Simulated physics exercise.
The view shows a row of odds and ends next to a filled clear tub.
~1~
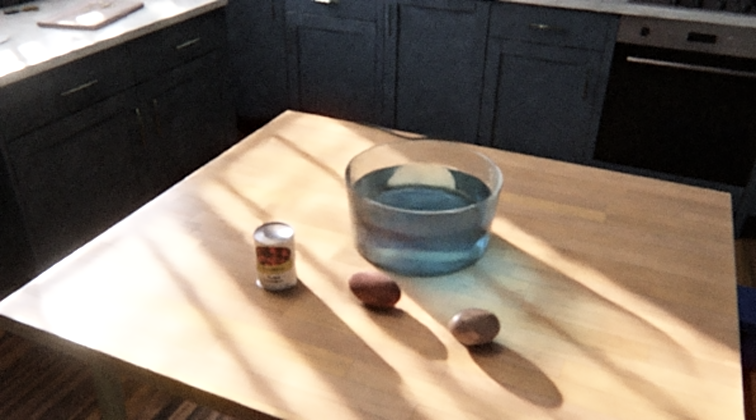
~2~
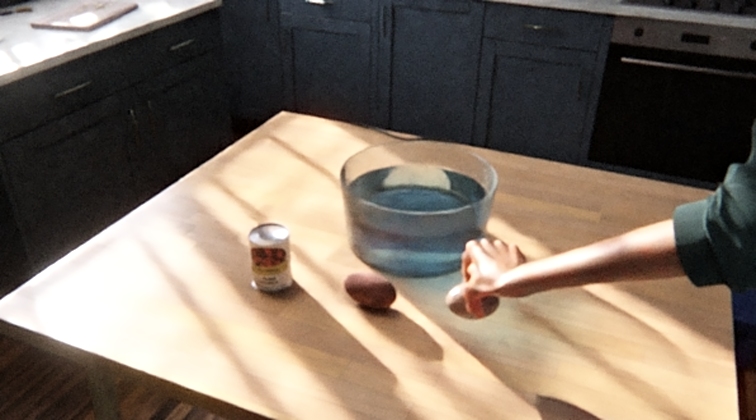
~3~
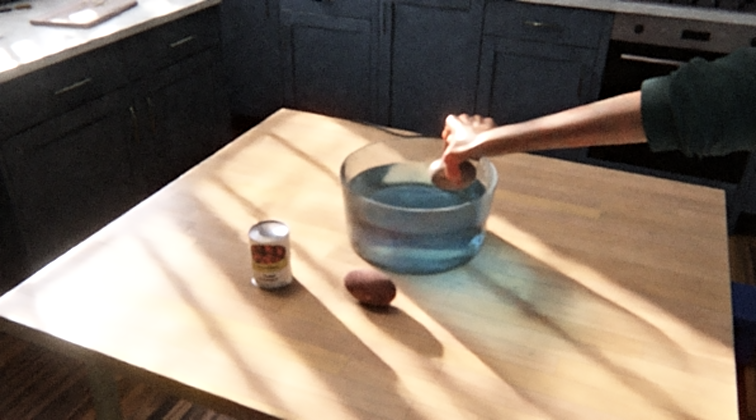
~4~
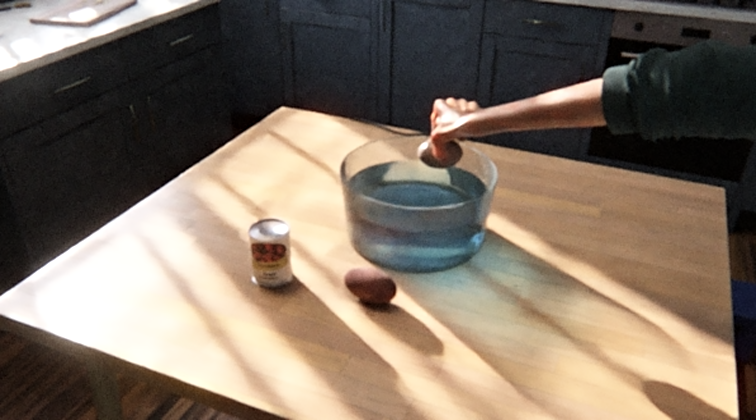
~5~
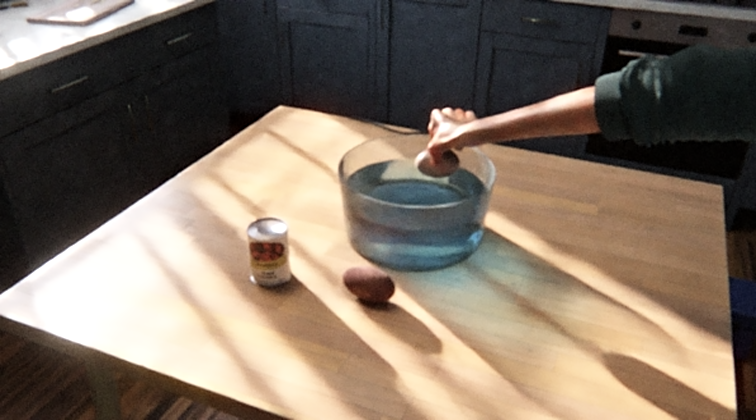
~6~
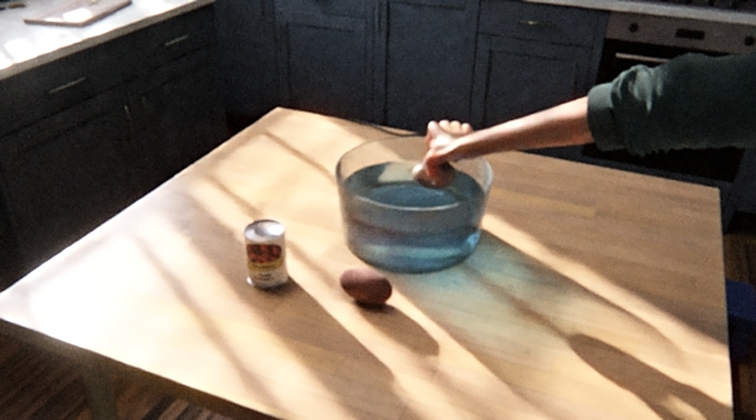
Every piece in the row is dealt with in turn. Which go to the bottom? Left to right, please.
Obs. - left heads down; middle heads down; right heads down.
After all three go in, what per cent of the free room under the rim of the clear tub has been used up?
Estimate: Roughly 22 %.
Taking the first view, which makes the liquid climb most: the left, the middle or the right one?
It is the leftmost piece.
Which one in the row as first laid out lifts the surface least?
Answer: The body at the right end.
Soon after, the stone goes to the bottom.
Later, the potato goes to the bottom.
In the end, the tin of food goes to the bottom; afloat, none of them.
